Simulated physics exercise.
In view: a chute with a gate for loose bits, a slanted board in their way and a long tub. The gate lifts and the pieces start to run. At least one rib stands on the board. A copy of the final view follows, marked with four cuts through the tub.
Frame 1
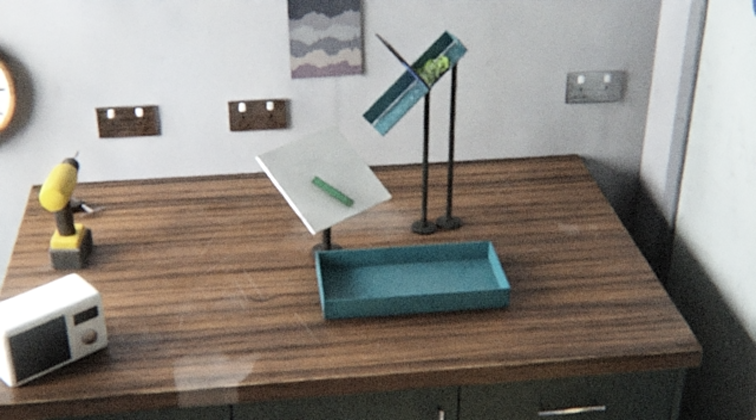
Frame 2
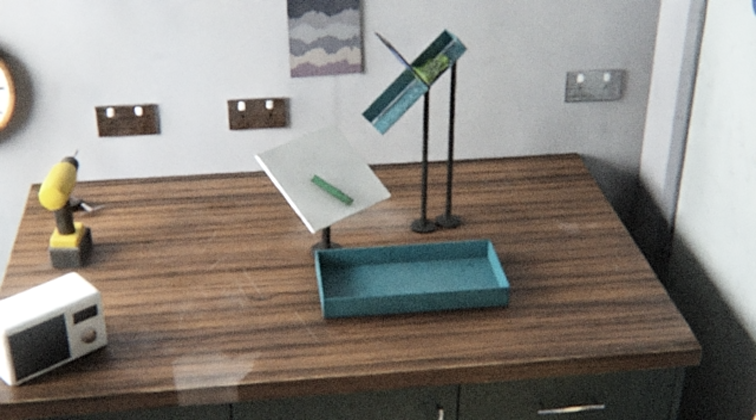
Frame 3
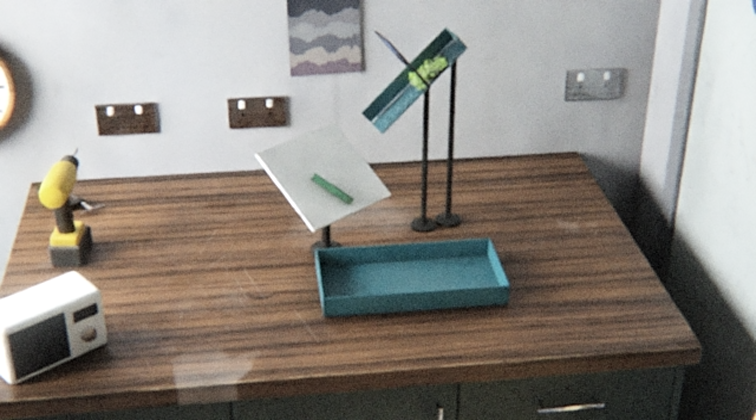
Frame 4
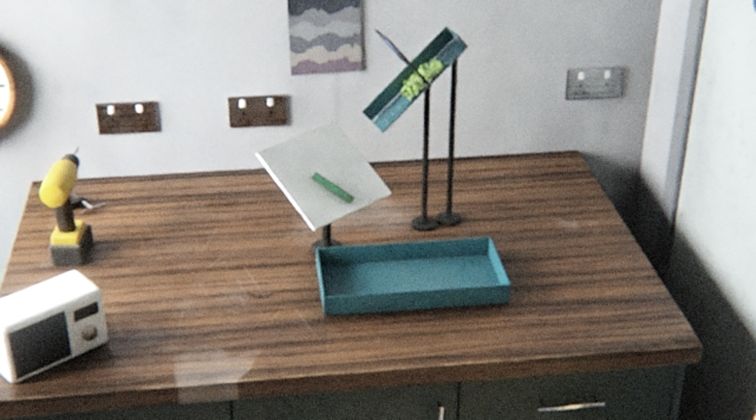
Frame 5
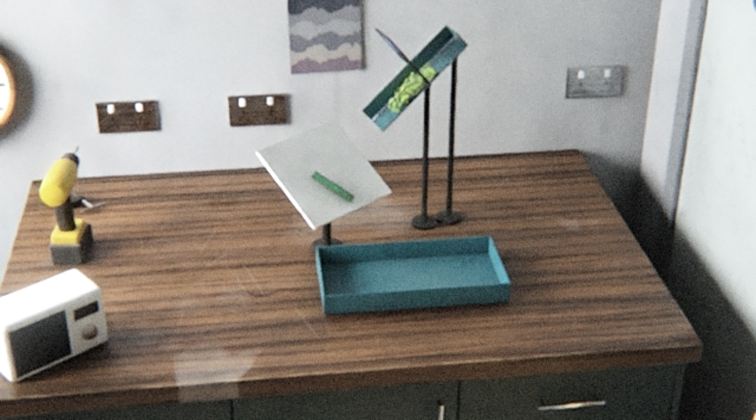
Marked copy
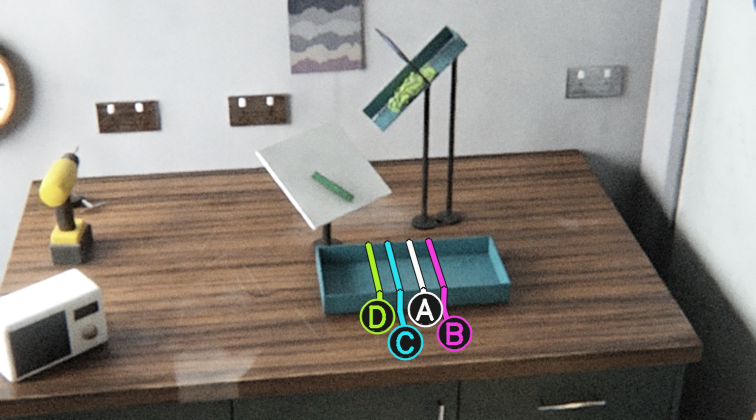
The footage shows a teal chute above a slanted white board with a green rib and an empty teal tub on a wooden worktop; the chute's thin gate lifts, and small green pieces slide down leftward inside it.
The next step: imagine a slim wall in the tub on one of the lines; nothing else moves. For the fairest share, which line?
Take C.
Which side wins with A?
More lands on the left.
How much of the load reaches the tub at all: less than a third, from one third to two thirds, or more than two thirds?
More than two thirds.
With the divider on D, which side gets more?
More lands on the right.
On the marked copy, line A crosses the front rim at (423, 289); line B crosses the front rim at (444, 288); line C crosses the front rim at (400, 291); line D crosses the front rim at (379, 292).
For line A, of what is caught, nearly all on the left of the divider, a stray few on the right.
For line B, of what is caught, nearly all on the left of the divider, a stray few on the right.
For line C, of what is caught, about half on the left of the divider, about half on the right.
For line D, of what is caught, a small part on the left of the divider, nearly all on the right.
